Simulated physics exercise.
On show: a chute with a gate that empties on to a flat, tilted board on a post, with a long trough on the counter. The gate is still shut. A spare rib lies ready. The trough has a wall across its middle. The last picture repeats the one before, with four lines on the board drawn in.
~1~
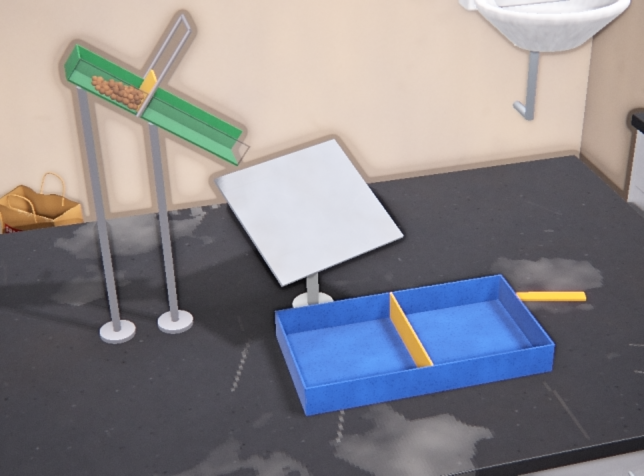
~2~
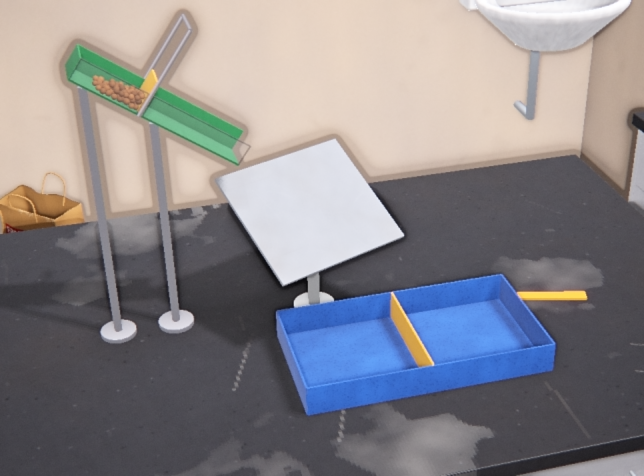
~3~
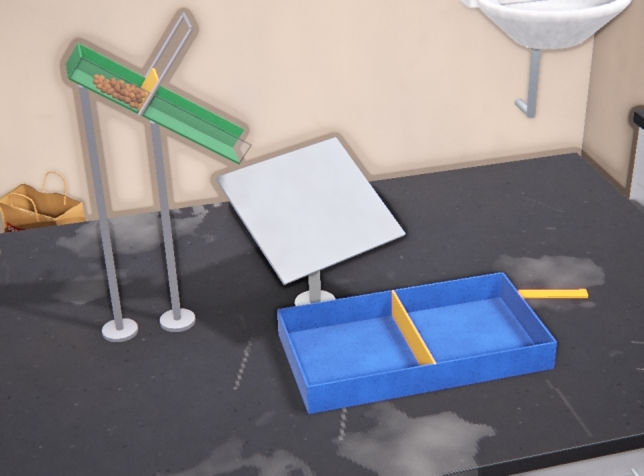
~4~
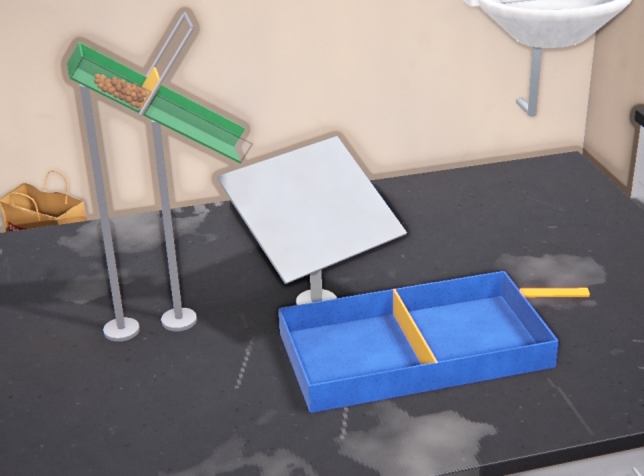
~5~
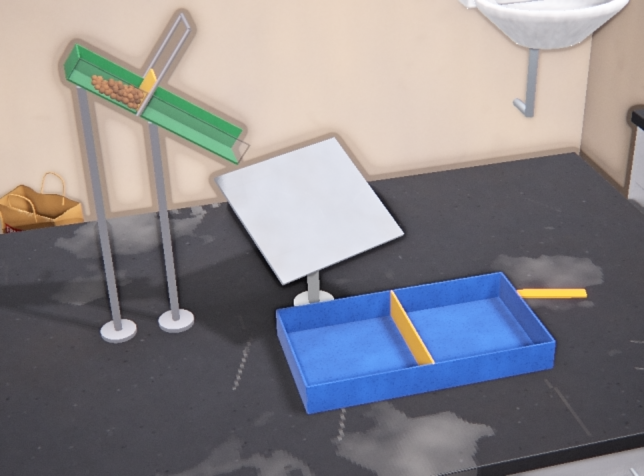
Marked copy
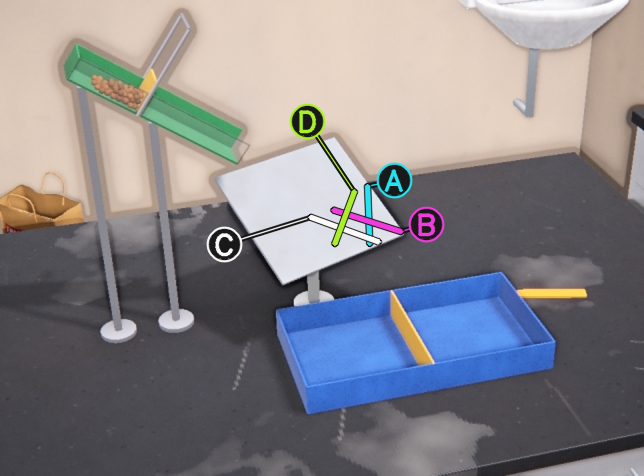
A blue trough with a yellow divider sat on a dark counter beside a tilted pale board, while a raised green chute held small brown pieces behind its gate, and nothing noticeably moved.
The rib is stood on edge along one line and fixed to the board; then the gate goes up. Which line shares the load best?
B.
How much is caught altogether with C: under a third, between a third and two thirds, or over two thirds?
Line C gives over two thirds.
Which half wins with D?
The left half.
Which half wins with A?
Left.
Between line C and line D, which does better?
That would be C.
On the marked copy, line A from (367, 186) to (369, 243); line B from (333, 210) to (400, 231); line C from (311, 217) to (378, 241); line D from (354, 191) to (334, 243).
For line A, of what is caught, nearly all in the left half, a small part in the right.
For line B, of what is caught, about half in the left half, about half in the right.
For line C, of what is caught, about a quarter in the left half, most in the right.
For line D, of what is caught, nearly all in the left half, a stray few in the right.
